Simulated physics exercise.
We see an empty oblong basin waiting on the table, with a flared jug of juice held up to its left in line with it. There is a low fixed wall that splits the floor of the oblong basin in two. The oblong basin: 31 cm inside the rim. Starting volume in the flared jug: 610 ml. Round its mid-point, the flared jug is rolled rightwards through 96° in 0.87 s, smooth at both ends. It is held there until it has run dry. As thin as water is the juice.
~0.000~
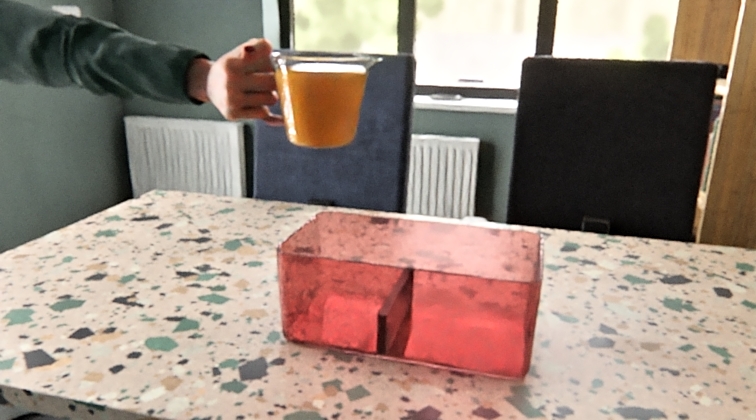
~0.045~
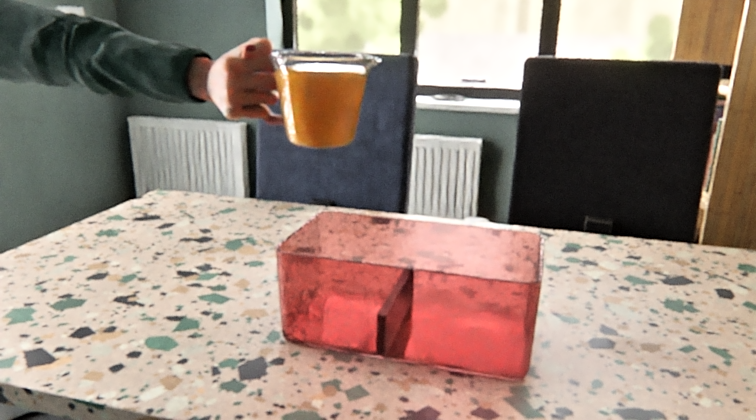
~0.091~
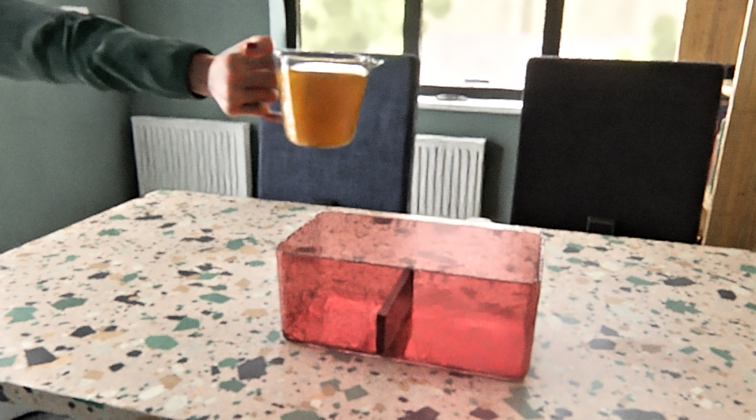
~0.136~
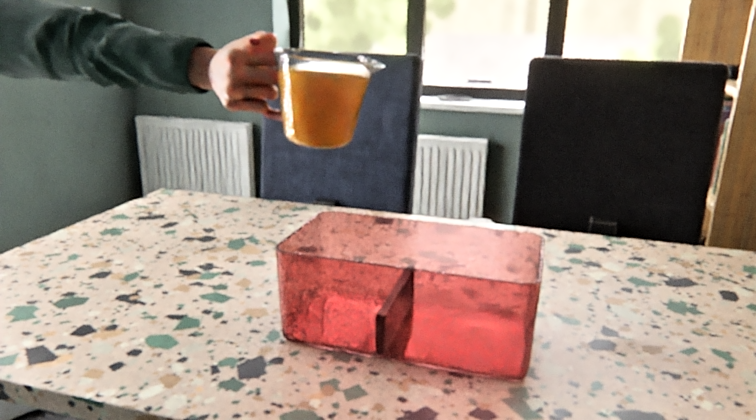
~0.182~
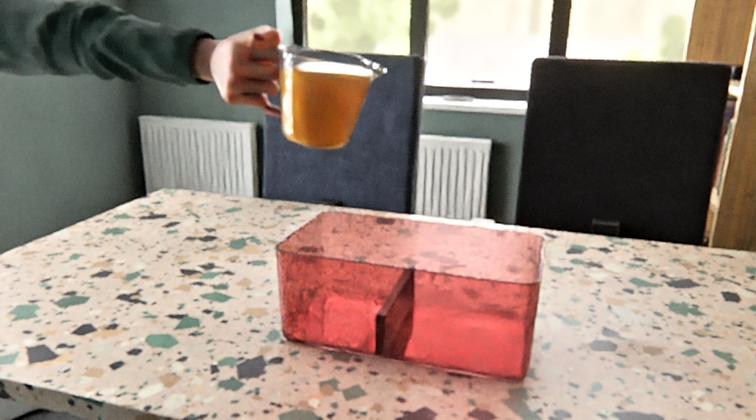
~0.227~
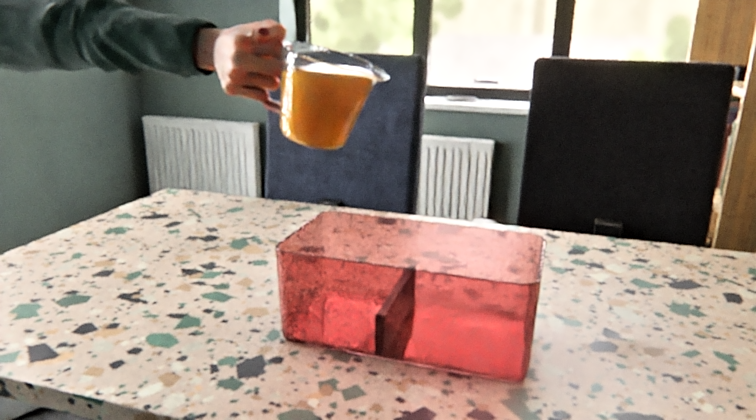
At a speckled table near a window, a hand holds a clear jug of orange juice above a see-through red divided basin, keeping it level at first, then gradually tilting it a little to the right.
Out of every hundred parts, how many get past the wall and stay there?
About 94 out of 100.
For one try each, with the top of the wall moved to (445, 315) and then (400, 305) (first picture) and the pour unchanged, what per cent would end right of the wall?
20 per cent first, 85 per cent second.
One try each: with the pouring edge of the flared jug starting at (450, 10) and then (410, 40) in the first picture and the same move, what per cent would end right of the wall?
In order, 75 and 95 per cent.
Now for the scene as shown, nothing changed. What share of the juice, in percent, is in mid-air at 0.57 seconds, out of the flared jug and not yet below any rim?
28 %.
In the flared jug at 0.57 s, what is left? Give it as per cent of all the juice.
Roughly 64 percent.
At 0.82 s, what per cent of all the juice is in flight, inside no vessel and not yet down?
About 22 per cent.
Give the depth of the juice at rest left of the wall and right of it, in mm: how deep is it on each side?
I'd expect close to 0 mm on the left and close to 22 mm on the right.
After 0.57 s the tilt is 70° and 65 per cent is still to pour, 0 is left of the wall and 7 right of it.
After 0.82 s the tilt is 95° and 15 per cent is still to pour, 1 is left of the wall and 61 right of it.
After 1.08 s the tilt is 96° and 1 per cent is still to pour, 3 is left of the wall and 92 right of it.
After 1.37 s the tilt is 96° and 0 per cent is still to pour, 4 is left of the wall and 94 right of it.
In the end 4 per cent lies left of the wall, 94 right of it and 2 outside.
